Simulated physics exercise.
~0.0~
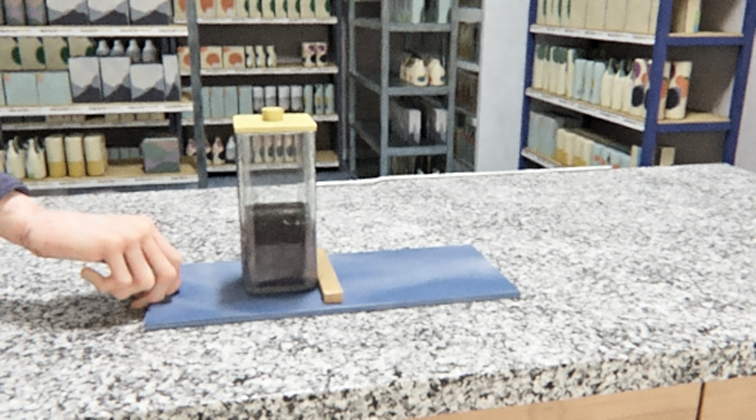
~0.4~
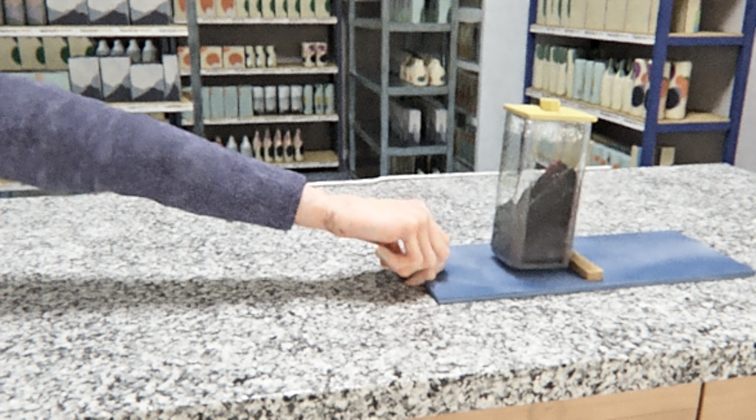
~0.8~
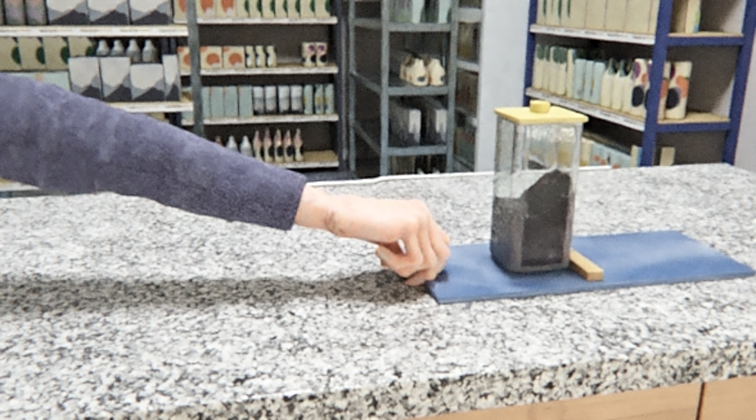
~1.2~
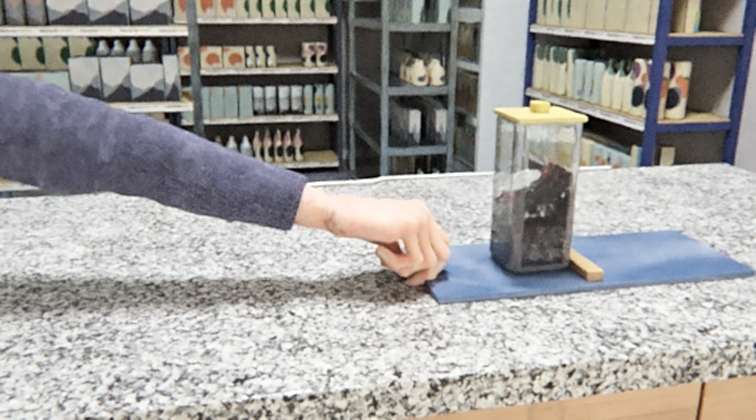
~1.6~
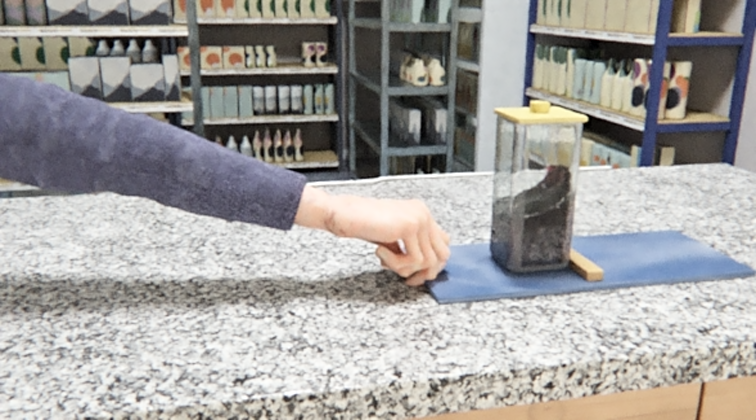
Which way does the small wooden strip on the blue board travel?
The wooden strip moves to the right, carried along with the board as the hand slides it across the counter.
A hand reaches in from the left, gripping the end of a flat blue board on a speckled granite counter, seen from the front with stocked shelves behind. On the board stands a clear, square-sided flask with a yellow cap, part full of dark liquid, just left of a small wooden strip. The hand, its dark sleeve coming into view, slides the board a long way right, carrying the flask. As the board stops, the flask leans slightly right and the liquid surges up its right side. The flask settles upright beside the strip, the liquid still sloshing inside.
